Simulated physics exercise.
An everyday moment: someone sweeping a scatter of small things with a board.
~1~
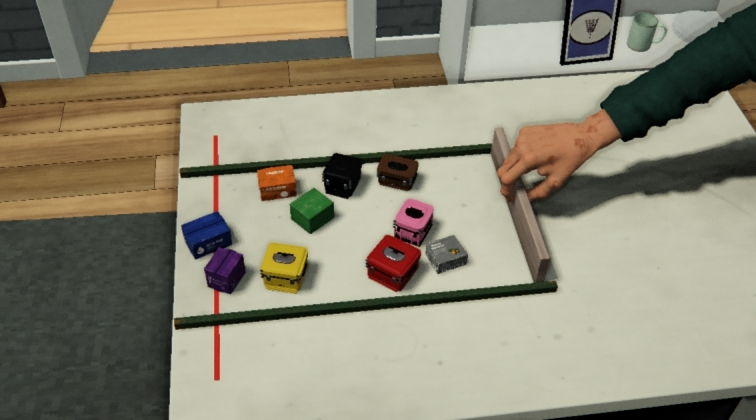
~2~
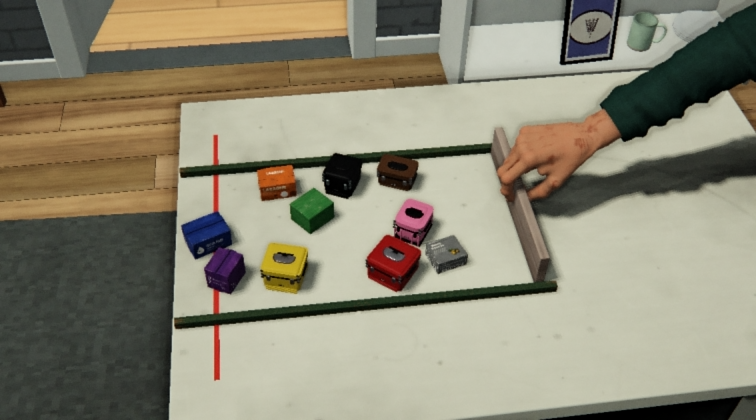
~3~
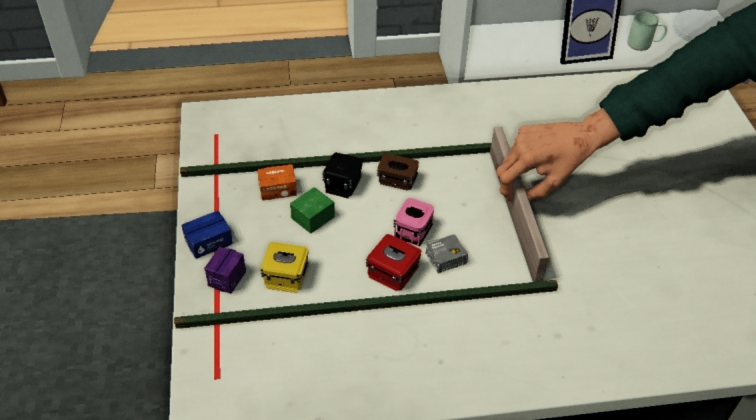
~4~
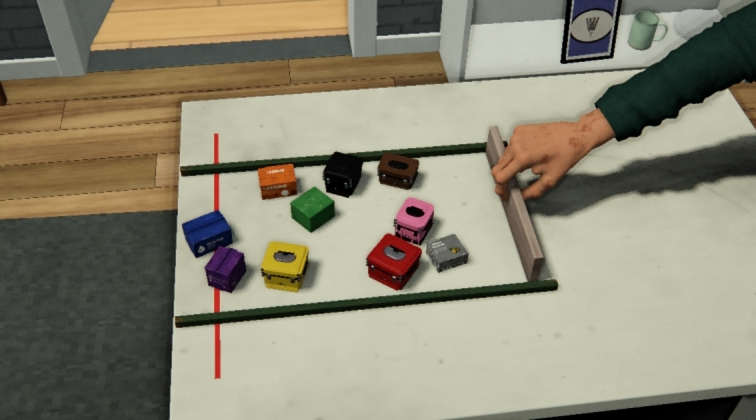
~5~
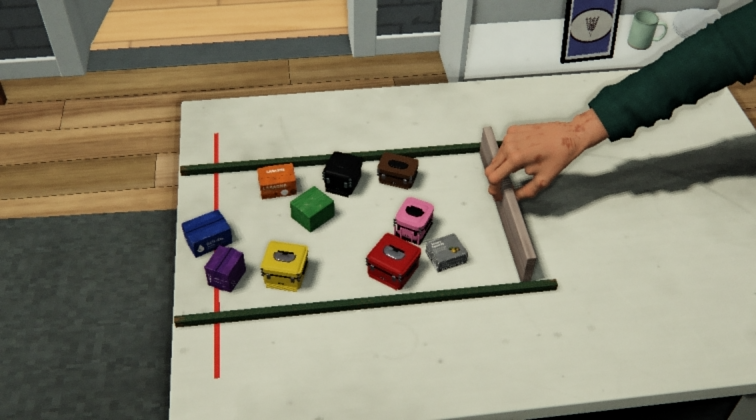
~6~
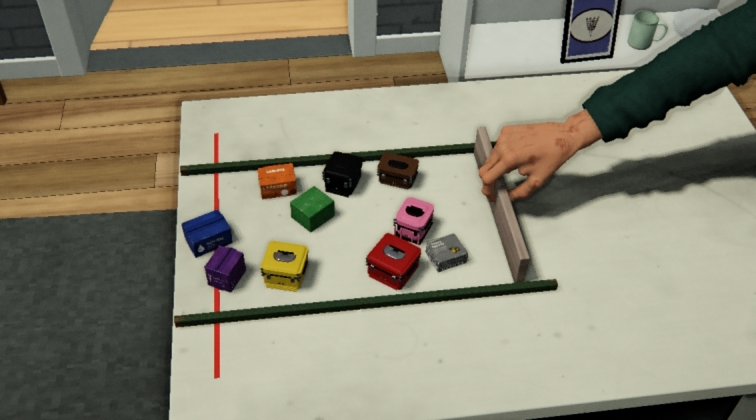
On a pale tabletop, small colourful boxes sit scattered between two dark green rods, with a red line crossing near the left end. A hand at the right holds an upright board still at first, then slides it slightly leftward, while the boxes stay in place untouched.
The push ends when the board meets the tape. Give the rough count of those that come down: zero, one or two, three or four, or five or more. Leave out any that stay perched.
Outcome: The number that fall off is five or more.
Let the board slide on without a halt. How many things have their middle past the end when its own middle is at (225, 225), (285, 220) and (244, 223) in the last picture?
Past the end: 6, 1 and 3.
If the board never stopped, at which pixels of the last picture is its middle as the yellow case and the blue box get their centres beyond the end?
Near (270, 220) and (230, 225).
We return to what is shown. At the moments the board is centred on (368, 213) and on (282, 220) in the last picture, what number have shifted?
The counts are 7 and 9.
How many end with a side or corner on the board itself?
4 of them.
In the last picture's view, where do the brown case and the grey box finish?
First (197, 194), then (200, 272).
Soon after, none off yet; blue box at rest near (207, 233); purple box at rest near (226, 269); orange box at rest near (277, 181).
Then, none off yet; blue box at rest near (207, 233); purple box moved about its own width near (185, 276); orange box moved about its own width near (219, 191).
By the end, the number that fall off is five or more; fallen, red case, black case, yellow case, orange box, purple box and blue box.
